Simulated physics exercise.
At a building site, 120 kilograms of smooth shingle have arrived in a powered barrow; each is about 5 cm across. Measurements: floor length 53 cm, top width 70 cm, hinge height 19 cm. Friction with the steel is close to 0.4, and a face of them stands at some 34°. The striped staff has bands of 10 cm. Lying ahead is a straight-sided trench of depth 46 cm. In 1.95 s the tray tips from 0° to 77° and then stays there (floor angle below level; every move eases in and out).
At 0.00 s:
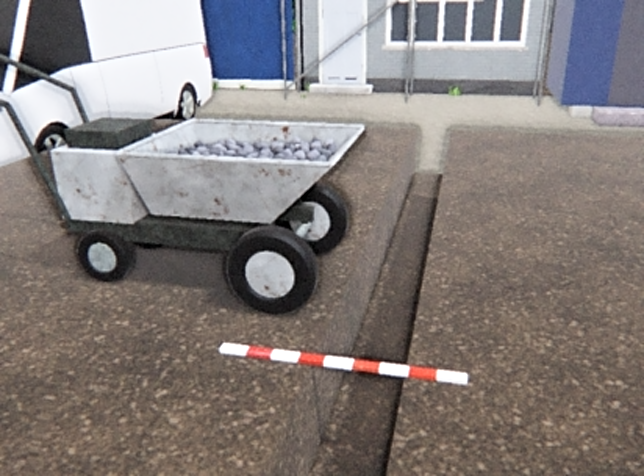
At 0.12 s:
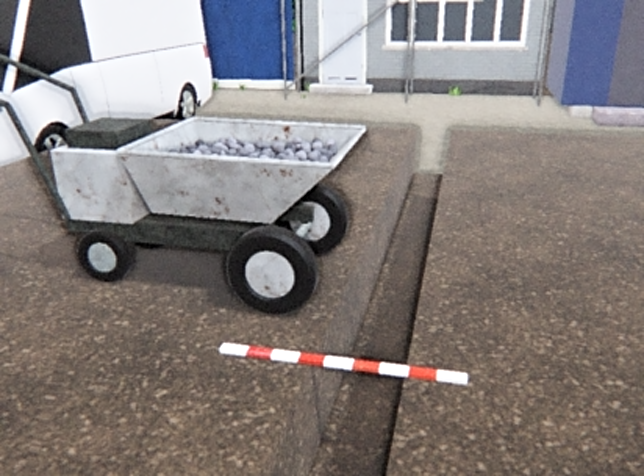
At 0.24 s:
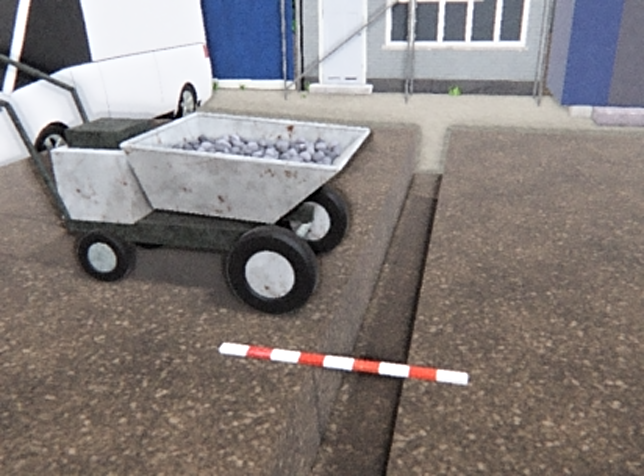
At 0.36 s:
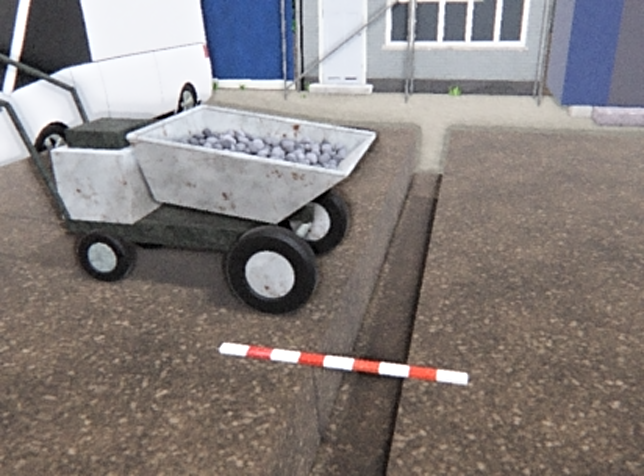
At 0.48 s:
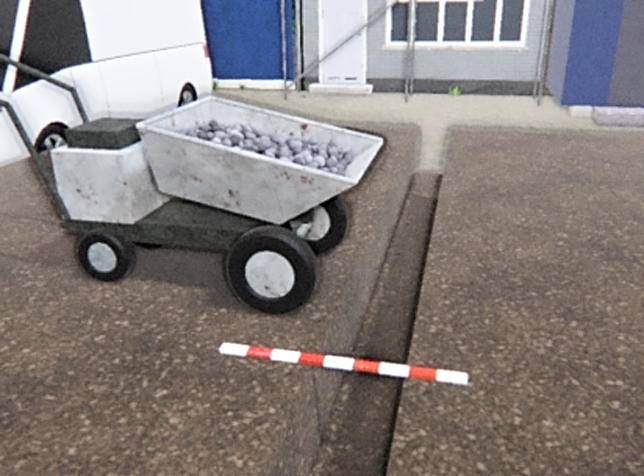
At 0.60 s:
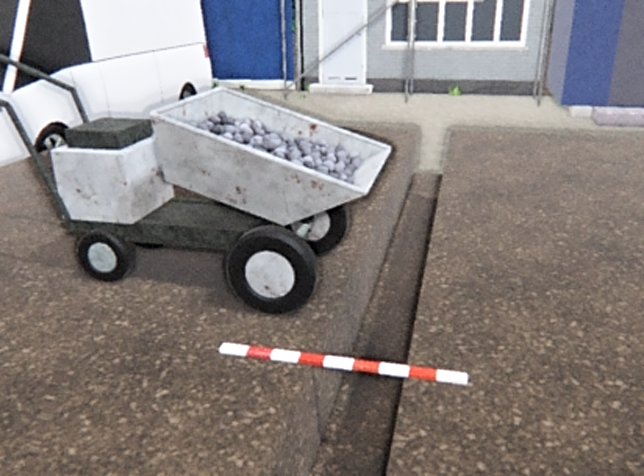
To begin with, a small grey dumper loaded with rounded stones stands level beside a narrow trench, a red-and-white striped staff lying across it. The tray then starts tilting slowly, its rear rising and its front lip shifting to the right, and it steepens steadily while the wheels stay still.
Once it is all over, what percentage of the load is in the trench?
Roughly 14 percent of the load is in the trench.
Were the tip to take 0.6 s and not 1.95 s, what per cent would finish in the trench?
Then some 15 per cent would.
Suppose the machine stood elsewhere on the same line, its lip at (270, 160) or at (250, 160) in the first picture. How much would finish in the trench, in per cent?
Around 95% for the first place and 100% for the second.
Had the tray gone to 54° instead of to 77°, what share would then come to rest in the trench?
In that case near 35 per cent.
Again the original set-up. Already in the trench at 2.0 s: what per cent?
Close to 10 per cent has got there by then.
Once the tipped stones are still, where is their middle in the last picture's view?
Middle at around (475, 293), I'd say.
After 1.5 s the floor is at 65°; 90 % in the tray, 10 % past the trench; the foremost stones are at (454, 289).
After 2.0 s the floor is at 77°; 26 % in the tray, 10 % in the trench, 64 % past the trench; the foremost stones are at (639, 309).
After 2.4 s the floor is at 77°; 22 % in the tray, 13 % in the trench, 65 % past the trench; the foremost stones are past the picture's edge.
After 4.3 s the floor is at 77°; 21 % in the tray, 14 % in the trench, 65 % past the trench; the foremost stones are past the picture's edge.
